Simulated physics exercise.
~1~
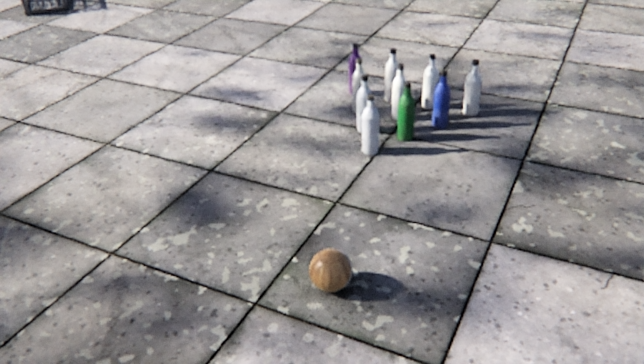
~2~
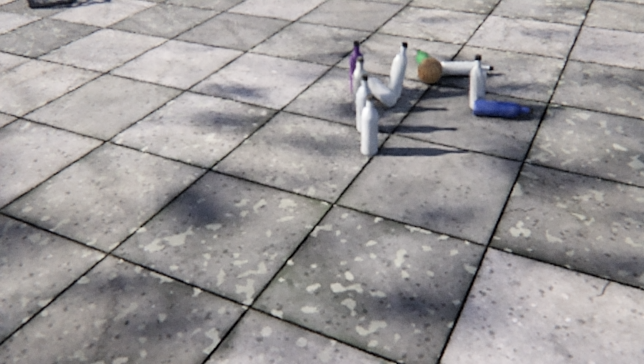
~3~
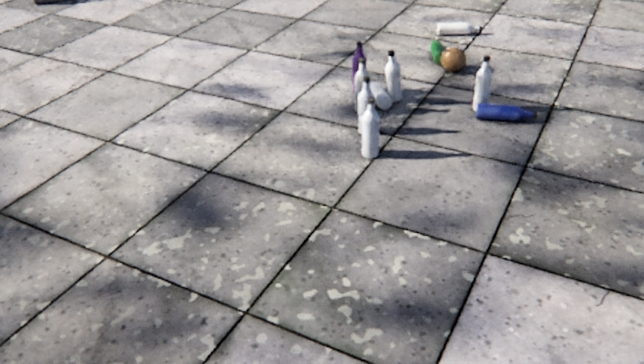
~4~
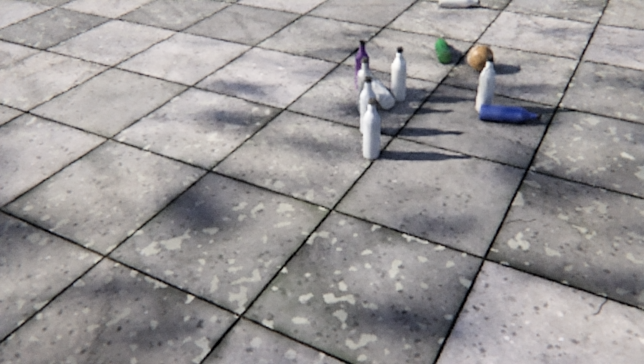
A wooden ball rolls away from the viewer over sunlit grey paving slabs, seen from above at an angle, toward a wedge of capped bottles. Most are white, with a green one near the front, a blue one to the right and a purple one at the back left. The ball strikes into the group, knocking the green and blue bottles flat along with some white ones. One white bottle slides off toward the far edge, while the ball carries on behind the group and drifts right. Finally, the purple bottle still stands among several white ones, with the green and blue lying down.
